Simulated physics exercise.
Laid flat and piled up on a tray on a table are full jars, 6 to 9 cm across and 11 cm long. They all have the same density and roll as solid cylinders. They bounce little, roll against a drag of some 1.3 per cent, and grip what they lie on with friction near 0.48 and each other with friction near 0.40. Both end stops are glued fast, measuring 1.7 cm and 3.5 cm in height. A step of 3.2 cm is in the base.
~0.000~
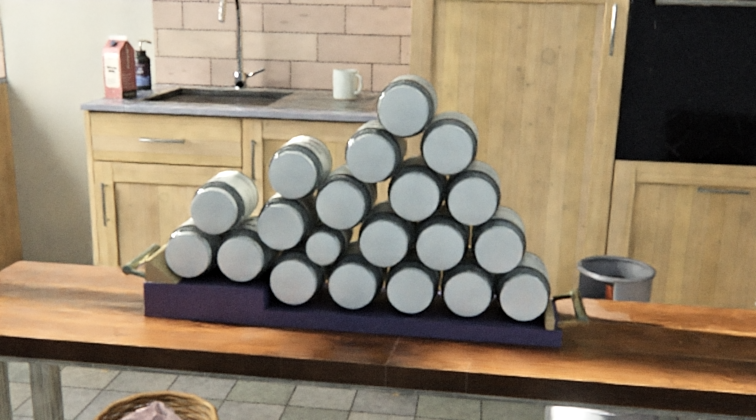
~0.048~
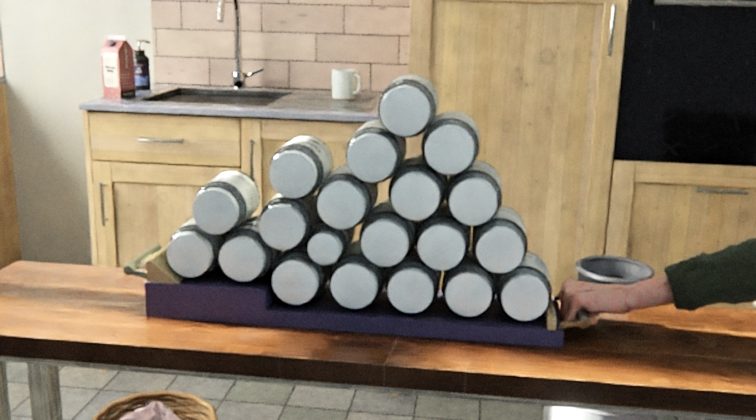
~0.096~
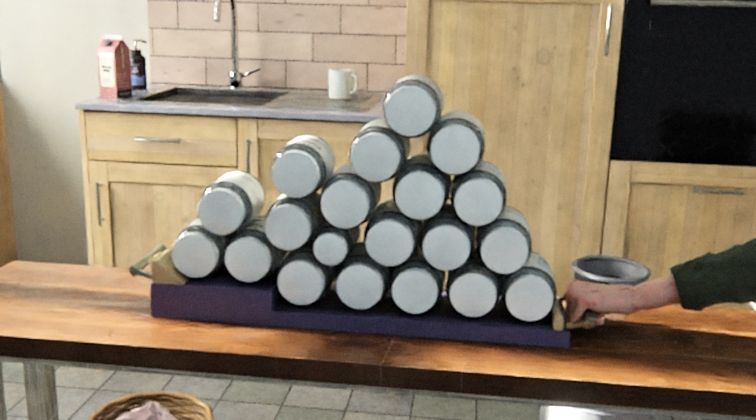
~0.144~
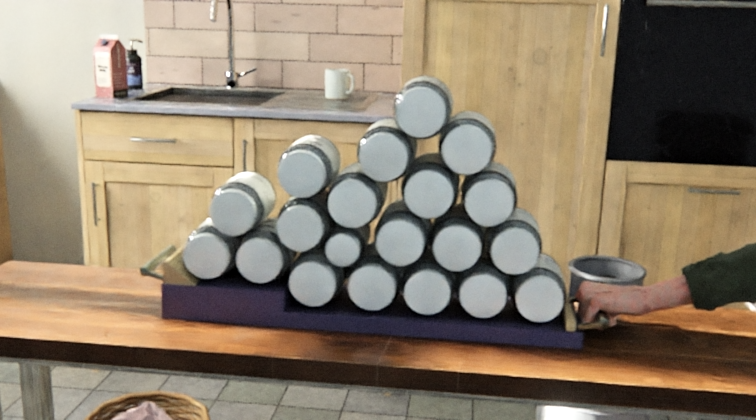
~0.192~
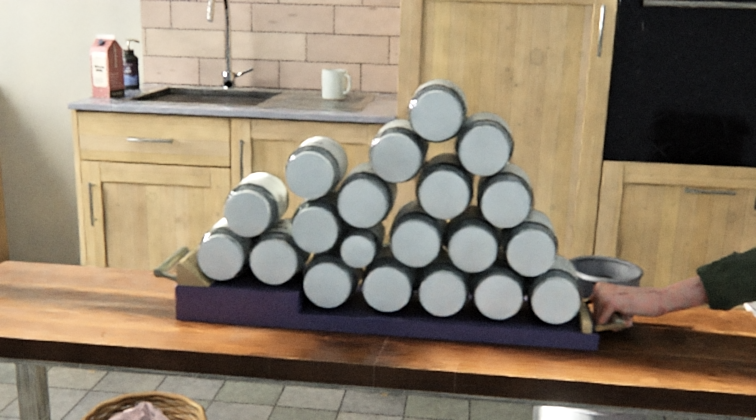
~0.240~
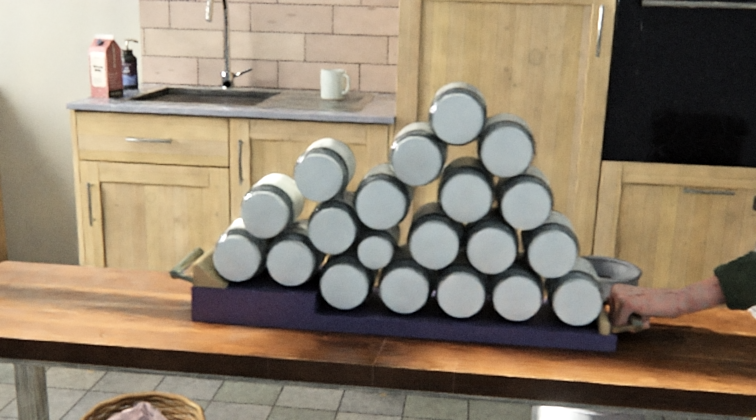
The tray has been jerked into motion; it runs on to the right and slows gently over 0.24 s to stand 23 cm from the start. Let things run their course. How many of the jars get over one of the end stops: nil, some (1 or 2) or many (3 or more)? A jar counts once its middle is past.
Some is the answer.
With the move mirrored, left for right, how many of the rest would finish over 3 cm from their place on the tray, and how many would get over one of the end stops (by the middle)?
Result: 4 / 1.
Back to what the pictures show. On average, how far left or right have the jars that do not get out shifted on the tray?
Rightwards, by about 0 cm.
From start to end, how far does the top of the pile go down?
Something like 5 cm, I'd say.
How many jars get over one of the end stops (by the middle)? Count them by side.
Going left then right, the counts are 0 and 1.
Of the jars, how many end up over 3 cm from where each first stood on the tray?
The count is 3.
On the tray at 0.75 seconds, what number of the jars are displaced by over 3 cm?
3.
After 0.38 s, tray 18 cm along; 1 now displaced over 3 cm; not one over the end stops; the one last seen at (507, 153) 2.3 cm right and 0.9 cm up (moves measured on the tray).
After 0.59 s, tray 23 cm along; 3 now displaced over 3 cm; not one over the end stops; the one last seen at (507, 153) 9 cm right.
After 0.75 s, tray 23 cm along; 3 now displaced over 3 cm; 1 over the right lip; the one last seen at (507, 153) 19 cm right and 16 cm down.
After 1.23 s, tray 23 cm along; 3 now displaced over 3 cm; 1 over the right lip; the one last seen at (507, 153) fallen off to the right.
All still by 2.0 s, 3 moved over 3 cm; 1 over the right lip; the one last seen at (507, 153) fallen off to the right; top of the pile 30 cm high, from 35 cm.
